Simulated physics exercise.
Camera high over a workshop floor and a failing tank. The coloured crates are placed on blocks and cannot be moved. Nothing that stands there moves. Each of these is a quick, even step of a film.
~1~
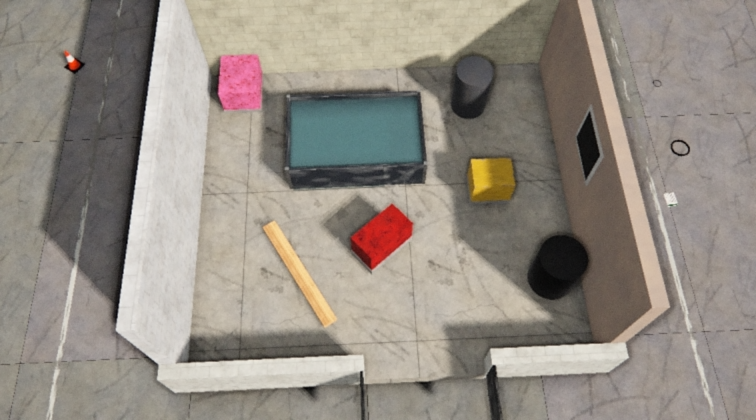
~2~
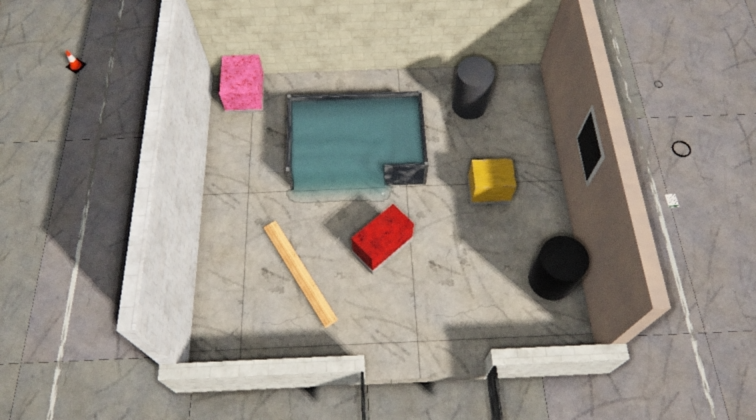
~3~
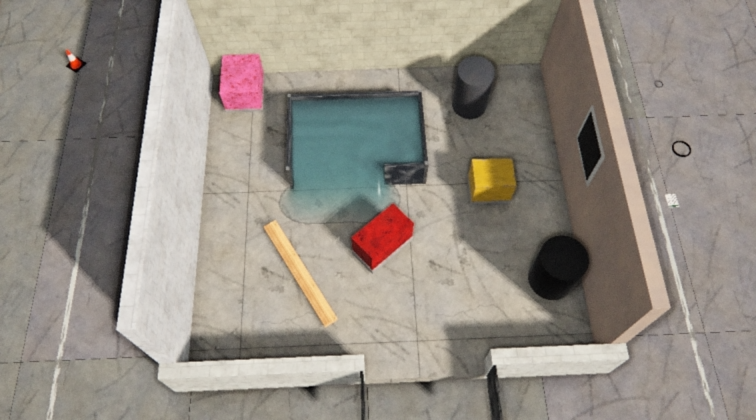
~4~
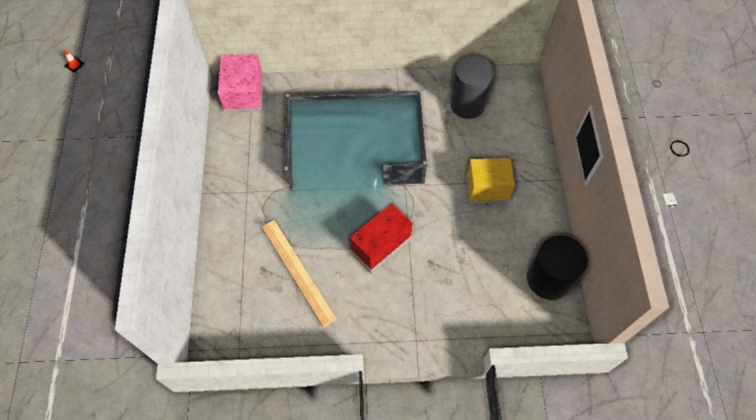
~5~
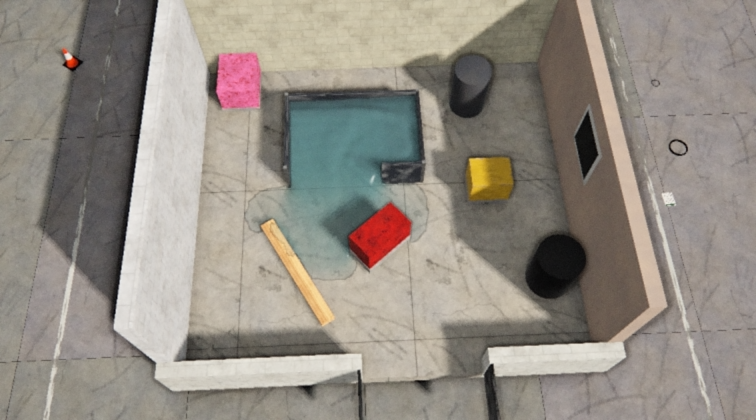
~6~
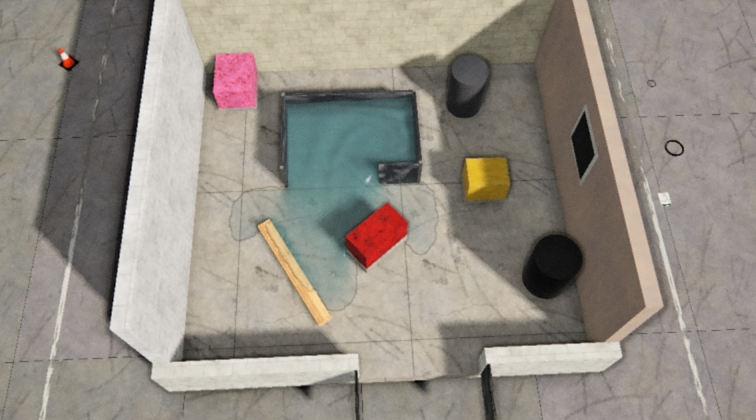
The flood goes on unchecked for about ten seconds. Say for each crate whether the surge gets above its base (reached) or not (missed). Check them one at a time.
Yellow crate: Missed; red crate: Reached; pink crate: Reached.
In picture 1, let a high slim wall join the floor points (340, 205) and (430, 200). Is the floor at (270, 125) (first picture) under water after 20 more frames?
At that place: Not flooded.
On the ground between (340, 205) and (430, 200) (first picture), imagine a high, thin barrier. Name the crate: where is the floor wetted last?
Answer: The crate marked pink.
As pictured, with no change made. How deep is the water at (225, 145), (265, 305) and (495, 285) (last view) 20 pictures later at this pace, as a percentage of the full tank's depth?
Roughly 2, 14 and 2 per cent, in turn.
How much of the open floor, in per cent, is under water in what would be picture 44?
I'd guess some 70 per cent.
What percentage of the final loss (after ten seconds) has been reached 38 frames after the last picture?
Close to 80 out of every hundred.
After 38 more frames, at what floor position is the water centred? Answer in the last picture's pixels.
About (331, 232).
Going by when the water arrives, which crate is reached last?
Pick: The pink crate.
A moment on, water covers 25 % of the floor; the yellow crate water round its plinth, the red crate water round its plinth, the pink crate not reached.
Next, water covers 40 % of the floor; the yellow crate water round its plinth, the red crate water round its plinth, the pink crate not reached.
Then, water covers 55 % of the floor; the yellow crate water round its plinth, the red crate water round its plinth, the pink crate not reached.
Later, water covers 70 % of the floor; the yellow crate water round its plinth, the red crate water round its plinth, the pink crate water round its plinth.
In the end, water covers 95 % of the floor; the yellow crate stayed above the water, the red crate was topped, the pink crate was topped.
